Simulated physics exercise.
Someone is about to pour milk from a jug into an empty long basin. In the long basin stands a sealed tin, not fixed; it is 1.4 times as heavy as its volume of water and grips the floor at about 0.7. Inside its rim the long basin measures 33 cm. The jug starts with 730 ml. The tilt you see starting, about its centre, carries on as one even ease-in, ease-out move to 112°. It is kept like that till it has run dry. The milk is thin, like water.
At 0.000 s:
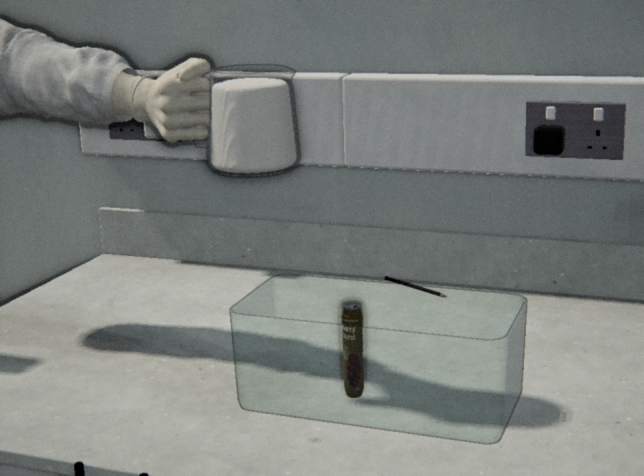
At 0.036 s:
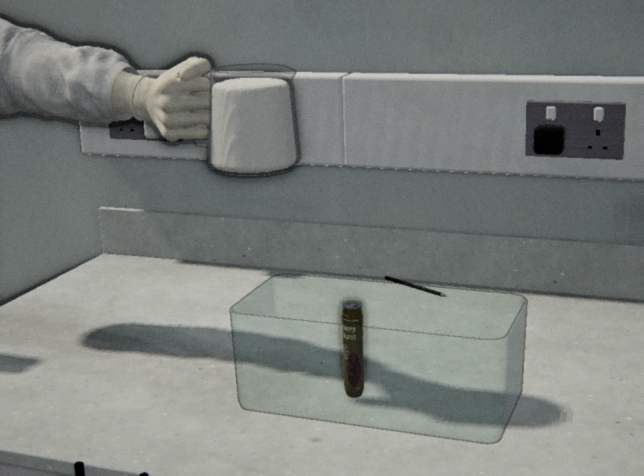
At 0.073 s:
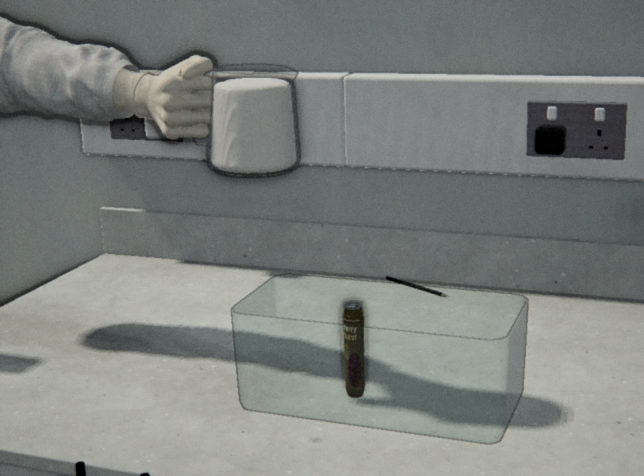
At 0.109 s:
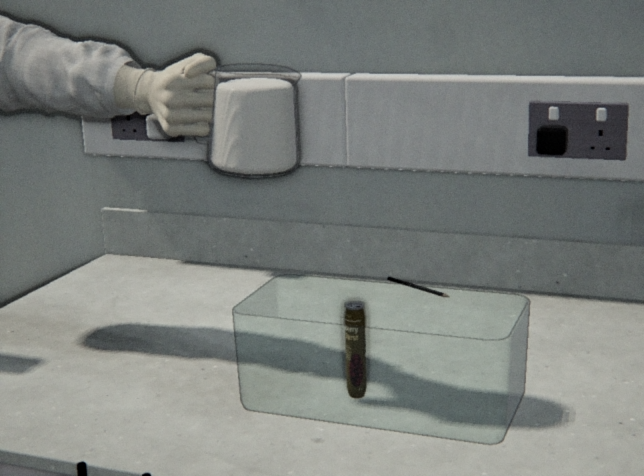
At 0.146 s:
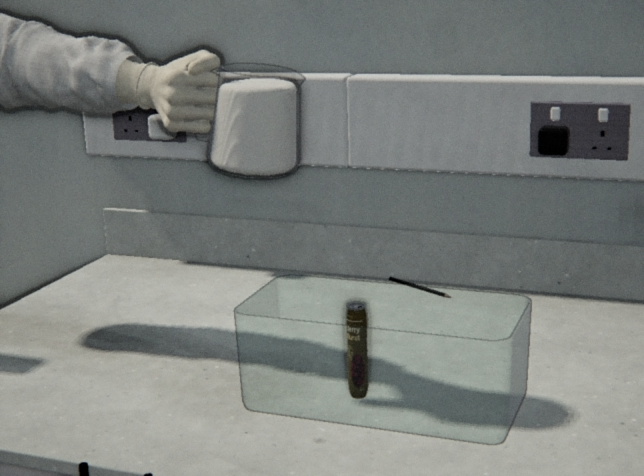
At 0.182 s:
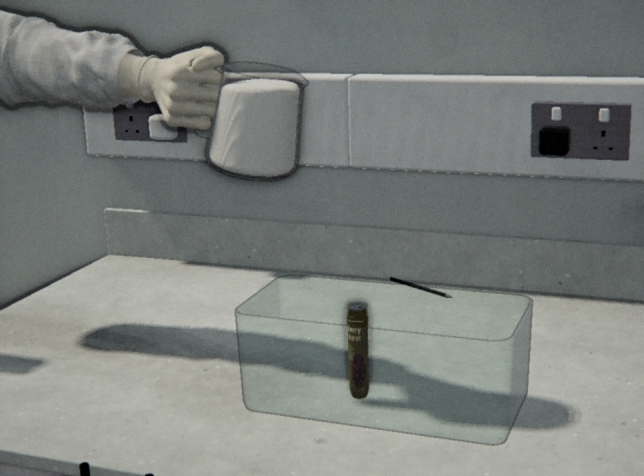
A gloved hand on a grey-sleeved arm holds a clear jug of white milk at upper left, above a pale worktop against a grey wall with sockets, seen from slightly above. Below, a transparent, empty long basin stands before a small dark brown tin and a thin black stick. The jug tilts slightly rightward, its milk staying inside, while the view shifts almost imperceptibly.
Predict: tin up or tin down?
It remains upright.
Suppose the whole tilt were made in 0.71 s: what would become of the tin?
The tin stays up.
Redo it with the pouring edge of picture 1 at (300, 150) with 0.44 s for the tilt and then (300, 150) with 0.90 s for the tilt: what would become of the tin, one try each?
First it topples; then it falls.
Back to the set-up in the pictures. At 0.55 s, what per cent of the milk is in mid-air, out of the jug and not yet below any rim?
Near 18 in a hundred.
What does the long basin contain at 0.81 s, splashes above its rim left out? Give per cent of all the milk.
Near 36 in a hundred.
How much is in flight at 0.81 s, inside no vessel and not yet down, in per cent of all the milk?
Near 36 in a hundred.
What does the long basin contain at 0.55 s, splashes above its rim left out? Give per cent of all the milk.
Near 1 in a hundred.
By 0.55 s the tilt is 75° and 82 per cent is still to pour; the tin stands where it began.
By 0.81 s the tilt is 110° and 27 per cent is still to pour; the tin stands where it began.
By 1.10 s the tilt is 112° and 3 per cent is still to pour; the tin stands where it began.
By 1.40 s the tilt is 112° and 0 per cent is still to pour; the tin stands where it began.
At rest the tin stands where it began.
